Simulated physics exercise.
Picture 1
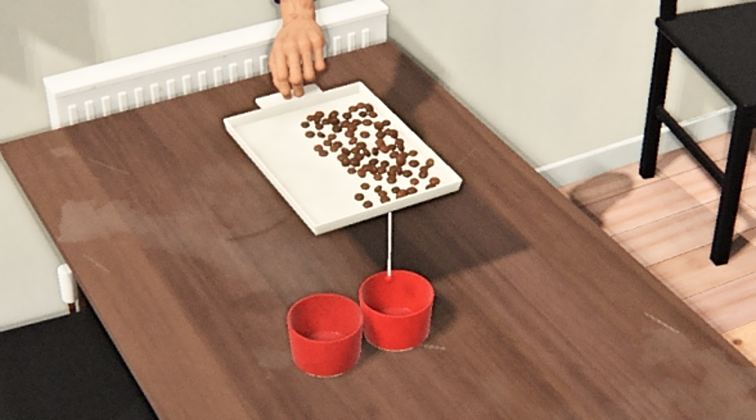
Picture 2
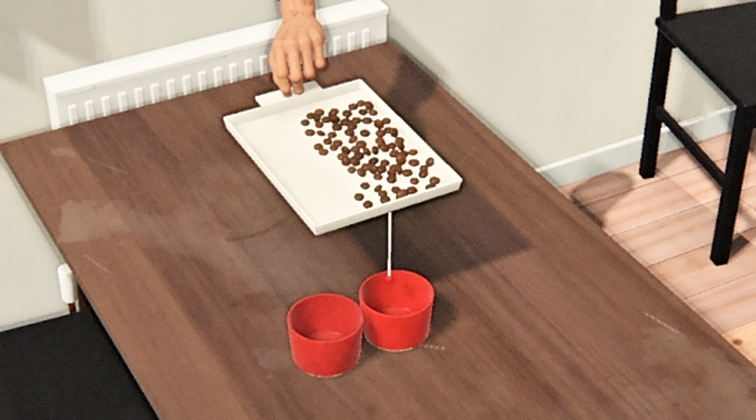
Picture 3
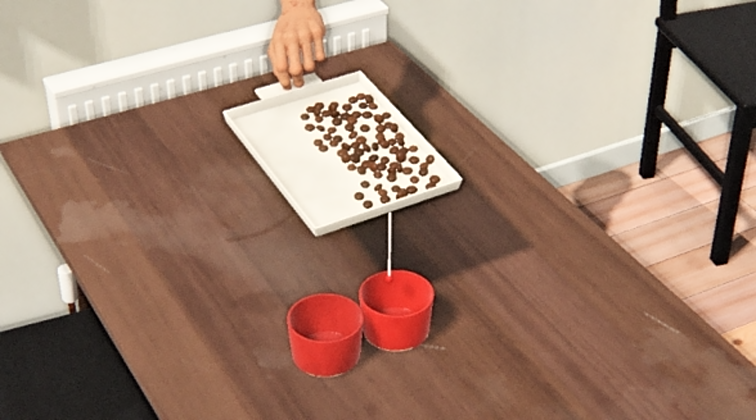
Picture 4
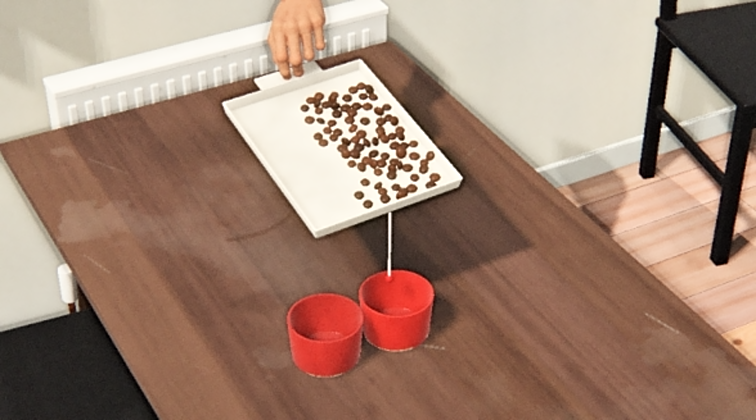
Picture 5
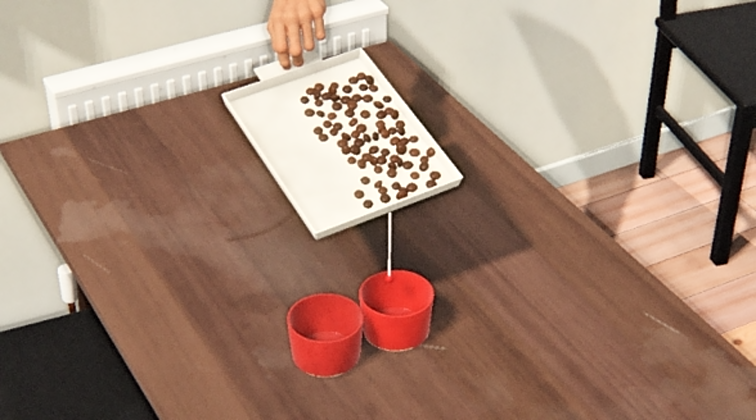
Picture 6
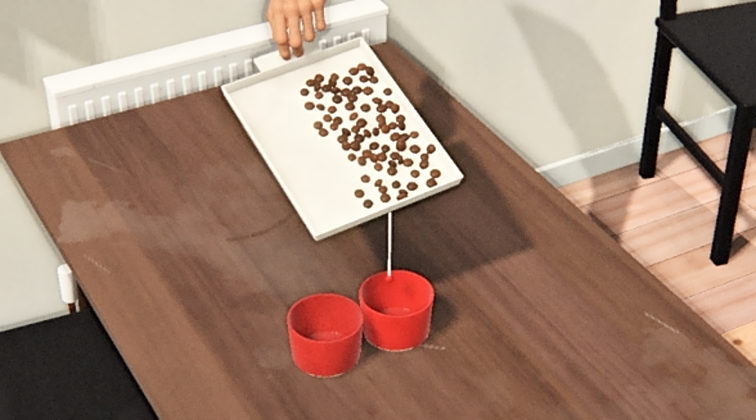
At first, a hand holds a white tray of small brown drops above two red dishes on a wooden table, its near edge level. Then the hand slowly raises the far end, steepening the tray, while the near edge tips slightly lower at its left corner and the drops stay on the tray.
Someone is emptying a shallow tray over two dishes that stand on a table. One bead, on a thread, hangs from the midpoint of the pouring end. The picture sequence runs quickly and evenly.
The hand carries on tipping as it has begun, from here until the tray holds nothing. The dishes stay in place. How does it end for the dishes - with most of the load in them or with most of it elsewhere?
Majority caught.
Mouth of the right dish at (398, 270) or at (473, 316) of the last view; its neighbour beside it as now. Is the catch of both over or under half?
For the two tries in order: Not as much as half, not as much as half.
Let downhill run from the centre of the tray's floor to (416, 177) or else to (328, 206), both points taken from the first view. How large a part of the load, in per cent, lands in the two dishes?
About 0 % and 70 %.
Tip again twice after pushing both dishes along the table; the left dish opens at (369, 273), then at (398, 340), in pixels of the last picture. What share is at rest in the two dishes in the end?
First 0 per cent, second 10 per cent.
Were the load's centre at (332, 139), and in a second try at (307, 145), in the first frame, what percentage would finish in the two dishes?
You'd get about 70 per cent first and about 80 per cent second.
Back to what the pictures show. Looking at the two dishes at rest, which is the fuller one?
More winds up in the leftward dish.
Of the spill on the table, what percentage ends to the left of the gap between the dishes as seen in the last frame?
Roughly 30 in a hundred.
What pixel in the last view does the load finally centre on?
I'd put the middle somewhere around (337, 353).
Shortly afterwards, tray tipped steeply; all but a few on the tray; a little in the air.
Next, tray tipped past a quarter turn; near a third on the tray; near a third in the left dish; a little in the right dish; near a quarter outside both; a little in the air.
Some moments later, tray tipped past a quarter turn; near half in the left dish; a little in the right dish; near a third outside both.
In the end, tray tipped past a quarter turn; near half in the left dish; a little in the right dish; near a third outside both.
